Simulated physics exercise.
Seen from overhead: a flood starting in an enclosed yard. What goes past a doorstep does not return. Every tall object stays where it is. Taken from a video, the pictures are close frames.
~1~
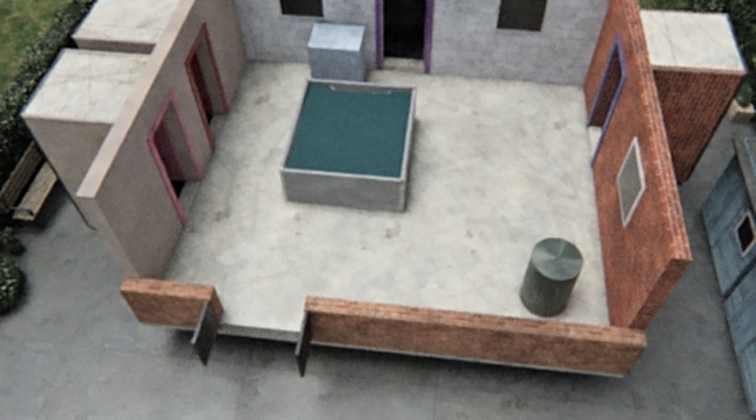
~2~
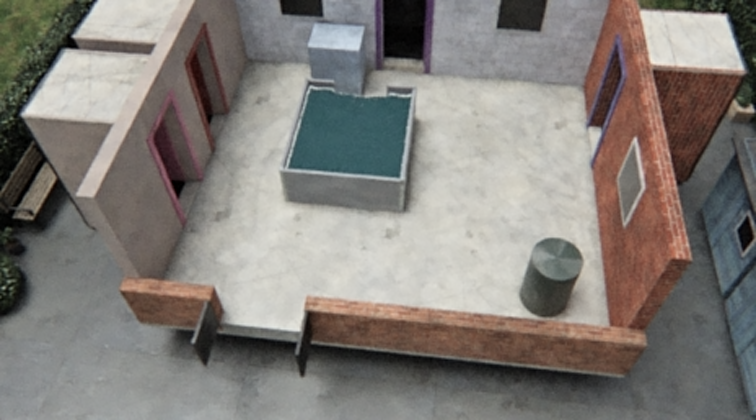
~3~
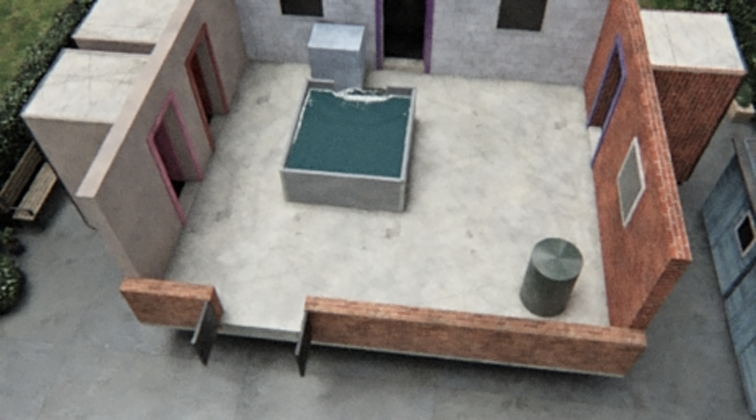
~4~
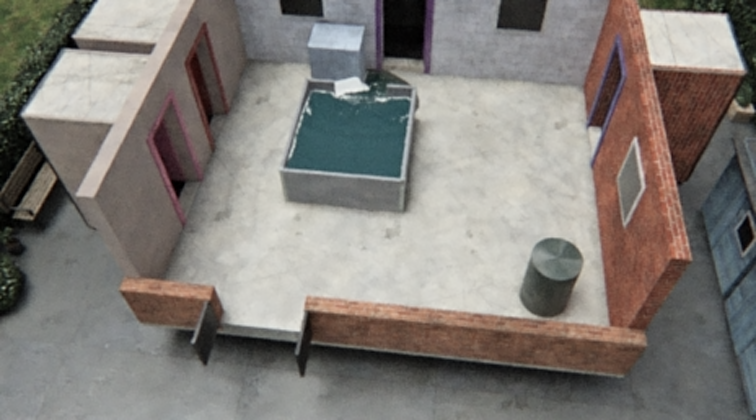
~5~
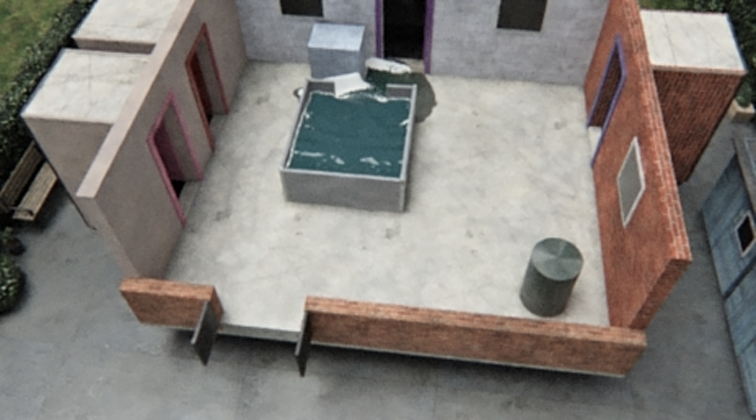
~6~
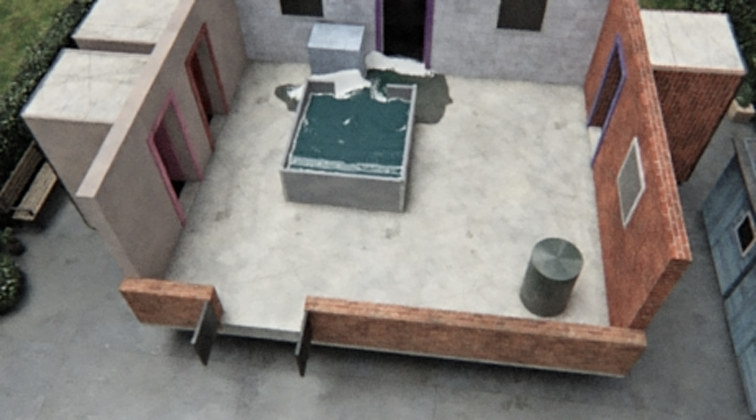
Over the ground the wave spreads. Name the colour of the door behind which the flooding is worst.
Purple.
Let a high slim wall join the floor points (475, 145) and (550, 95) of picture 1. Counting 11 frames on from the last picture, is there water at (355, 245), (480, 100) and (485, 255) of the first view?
The first is still bare, the second soaked, the third still bare.
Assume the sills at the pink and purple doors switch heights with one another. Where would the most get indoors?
The door marked purple.
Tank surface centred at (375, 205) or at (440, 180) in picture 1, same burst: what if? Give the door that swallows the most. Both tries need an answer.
In turn: The purple door, then the one in purple.
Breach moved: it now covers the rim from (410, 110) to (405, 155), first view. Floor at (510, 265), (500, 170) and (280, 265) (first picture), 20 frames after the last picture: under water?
Soaked, soaked, untouched.
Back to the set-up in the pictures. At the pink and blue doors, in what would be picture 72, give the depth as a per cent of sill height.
In order: Roughly 50 % and 90 %.
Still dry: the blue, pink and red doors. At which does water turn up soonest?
Result: The red one.
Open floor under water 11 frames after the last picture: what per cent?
Near 30 in a hundred.
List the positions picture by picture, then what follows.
The first picture shows still water in the water tank at (352, 129).
In the second picture, the front is at a hidden place, out from the gap on the water tank's far side.
In the third picture, water pours out on the water tank's far side and has run to a hidden place.
In the fourth picture, water pours out on the water tank's far side and has run to (383, 73).
In the fifth picture, the front is at (417, 73), out from the gap on the water tank's far side.
In the sixth picture, water pours out on the water tank's far side and has run to (439, 75).
A moment on, water covers 20 % of the floor; blue door not reached, pink door not reached, purple door a lot in, red door wet at the sill, nothing in.
Next, water covers 30 % of the floor; blue door not reached, pink door wet at the sill, nothing in, purple door a lot in, red door some in.
Then, water covers 40 % of the floor; blue door a trickle in, pink door wet at the sill, nothing in, purple door a lot in, red door a lot in.
Later, water covers 75 % of the floor; blue door some in, pink door wet at the sill, nothing in, purple door a lot in, red door a lot in.
In the end, water covers 90 % of the floor; blue door some in, pink door wet at the sill, nothing in, purple door a lot in, red door a lot in; the purple door has let in the most.
